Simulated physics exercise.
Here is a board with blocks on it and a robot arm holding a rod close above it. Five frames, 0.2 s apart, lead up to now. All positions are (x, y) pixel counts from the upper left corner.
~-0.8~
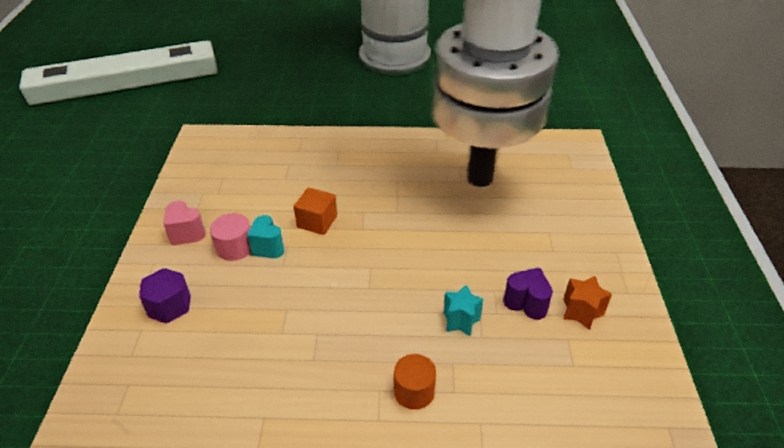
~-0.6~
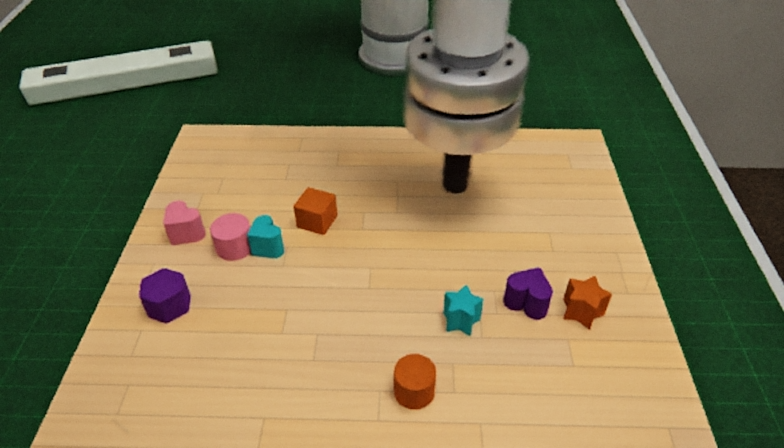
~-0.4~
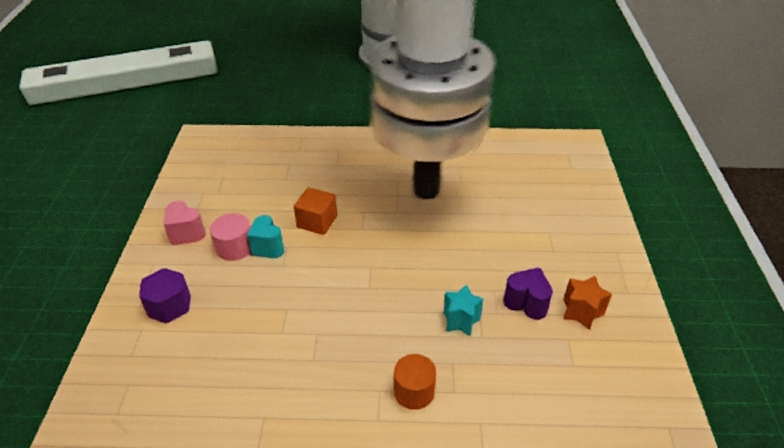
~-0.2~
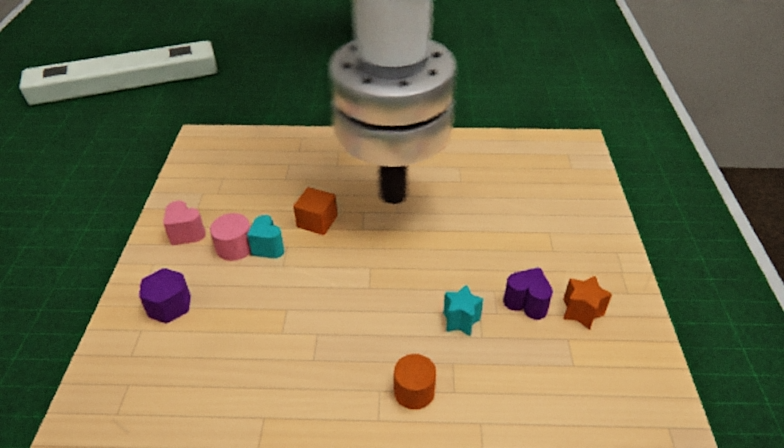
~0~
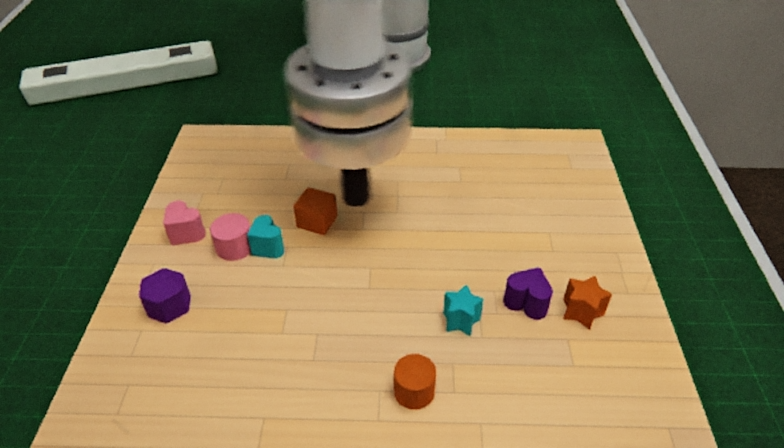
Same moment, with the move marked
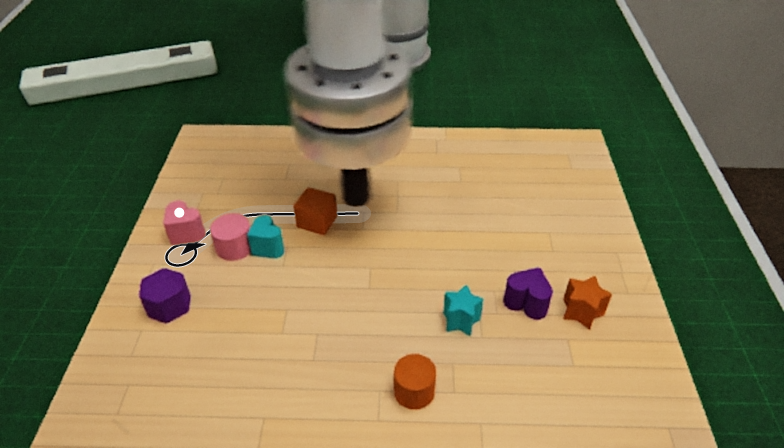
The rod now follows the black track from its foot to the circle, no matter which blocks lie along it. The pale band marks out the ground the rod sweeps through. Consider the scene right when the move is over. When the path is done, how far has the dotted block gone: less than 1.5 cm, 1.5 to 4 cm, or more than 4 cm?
Goes 1.5 to 4 cm.
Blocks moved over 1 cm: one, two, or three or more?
The answer is three or more blocks.
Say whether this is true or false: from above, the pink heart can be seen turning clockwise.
The statement is correct.
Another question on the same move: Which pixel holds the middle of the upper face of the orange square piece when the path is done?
It should be at (254, 214) by then.
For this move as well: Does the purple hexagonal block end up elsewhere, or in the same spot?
The purple hexagonal block keeps its place.
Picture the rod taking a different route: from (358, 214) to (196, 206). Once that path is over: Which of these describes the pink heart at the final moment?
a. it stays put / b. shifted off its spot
Correct choice: A.
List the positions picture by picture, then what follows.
Rod tip (480, 180); block tops, purple hexagonal block (161, 285); pink heart (179, 213); pink circular block (230, 226); turquoise heart (264, 227); orange square piece (315, 200), in the first frame.
Rod (455, 186); blocks unchanged, in the second frame.
Rod (426, 192); blocks unchanged, in the third frame.
Rod (393, 196); blocks unchanged, in the fourth frame.
Rod (357, 199); purple hexagonal block (161, 285); pink heart (179, 213); pink circular block (230, 226); turquoise heart (264, 227); orange square piece (315, 200), in the fifth frame.
Path on the board, from (358, 214) through (295, 214) and (233, 219) to (181, 255); the dot is on the pink heart.
What follows on the original path. One third of the way, rod (293, 199); turquoise heart (259, 233); orange square piece (271, 210), turned 75° anticlockwise.
Two thirds of the way, rod (229, 204); pink circular block (217, 234); turquoise heart (257, 238), turned 20° anticlockwise; orange square piece (254, 214), turned 120° anticlockwise.
At the end, rod (176, 240); purple hexagonal block in place; pink heart (154, 224), turned 85° clockwise; pink circular block (217, 234); turquoise heart (257, 238), turned 20° anticlockwise; orange square piece (254, 214), turned 120° anticlockwise.
